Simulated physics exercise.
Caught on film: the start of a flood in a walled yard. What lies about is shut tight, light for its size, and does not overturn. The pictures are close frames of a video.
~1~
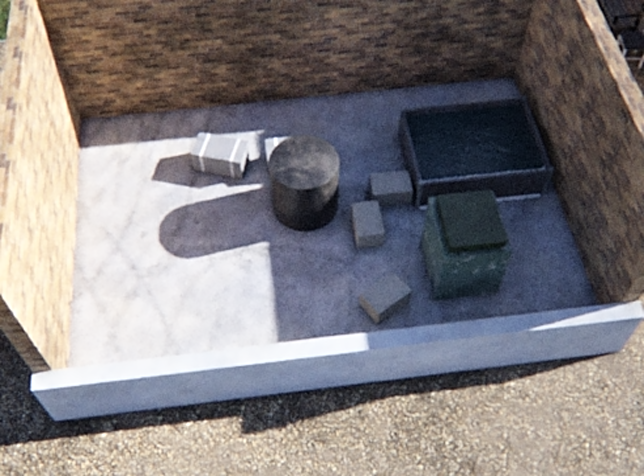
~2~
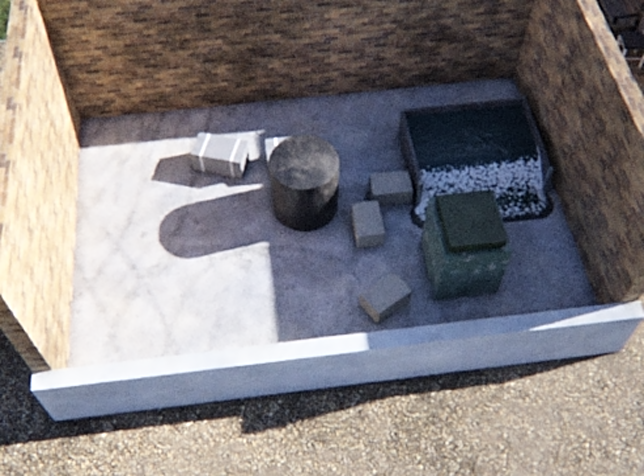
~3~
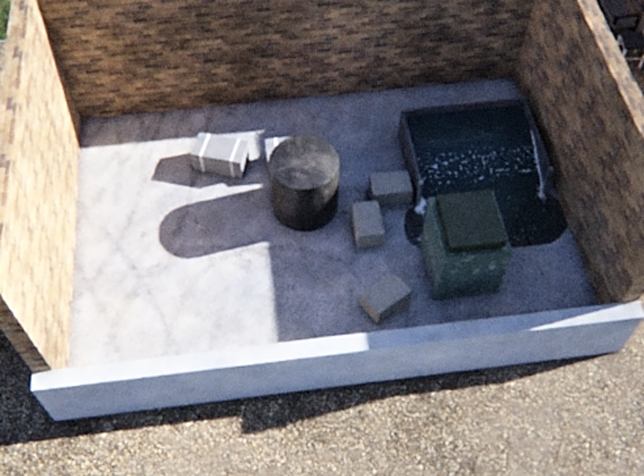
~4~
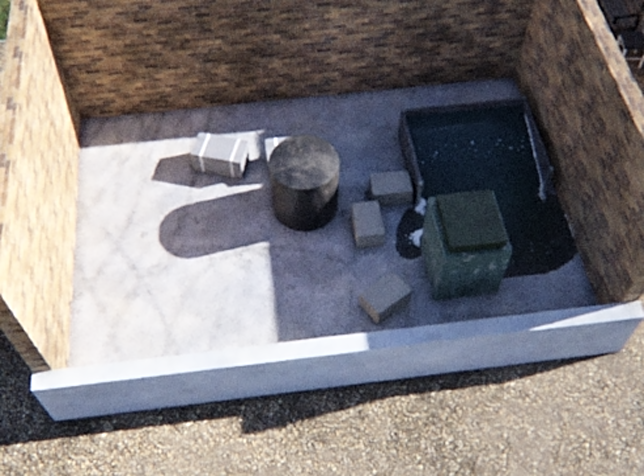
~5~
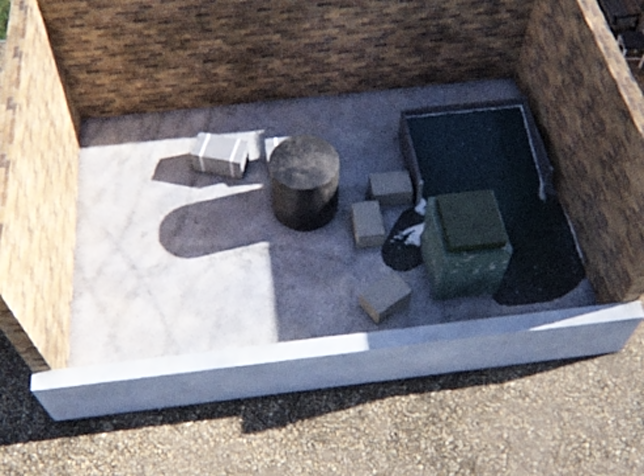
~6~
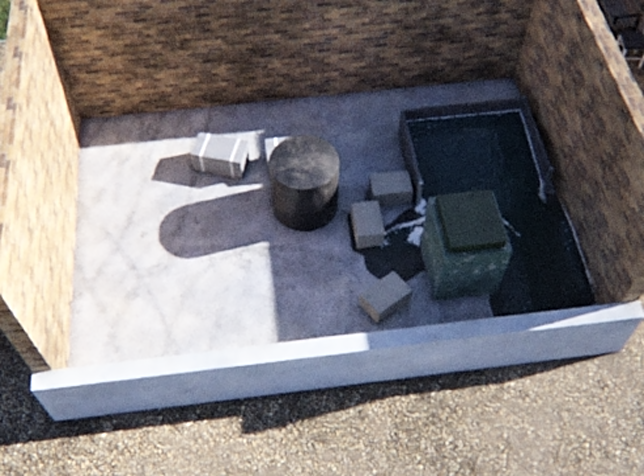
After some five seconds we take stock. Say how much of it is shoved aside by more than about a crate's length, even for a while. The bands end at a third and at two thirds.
Share: From one to two thirds.
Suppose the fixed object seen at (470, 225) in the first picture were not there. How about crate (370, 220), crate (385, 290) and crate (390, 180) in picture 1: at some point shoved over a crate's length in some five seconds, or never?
In that order: Not that far, that far or more, not that far.
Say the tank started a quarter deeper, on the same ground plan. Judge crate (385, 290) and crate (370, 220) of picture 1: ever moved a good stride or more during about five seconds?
One after the other: Yes, shifted that much.
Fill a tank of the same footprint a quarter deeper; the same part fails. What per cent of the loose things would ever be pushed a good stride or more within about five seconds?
Near 40 in a hundred.
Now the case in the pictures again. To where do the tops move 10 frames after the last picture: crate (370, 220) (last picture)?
At about (310, 236).
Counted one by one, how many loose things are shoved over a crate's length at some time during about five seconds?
I count 2.
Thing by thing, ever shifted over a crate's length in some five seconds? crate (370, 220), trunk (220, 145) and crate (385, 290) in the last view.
As listed: Yes, short of that, that far or more.
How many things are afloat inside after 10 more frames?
I count 0.
A moment on, 0 of 5 are well off their spots; 0 afloat.
Next, 1 of 5 are well off their spots; 0 afloat.
Later, 2 of 5 are well off their spots; 1 afloat.
In the end, 2 of 5 are well off their spots, and 2 have been at some point; 0 afloat.
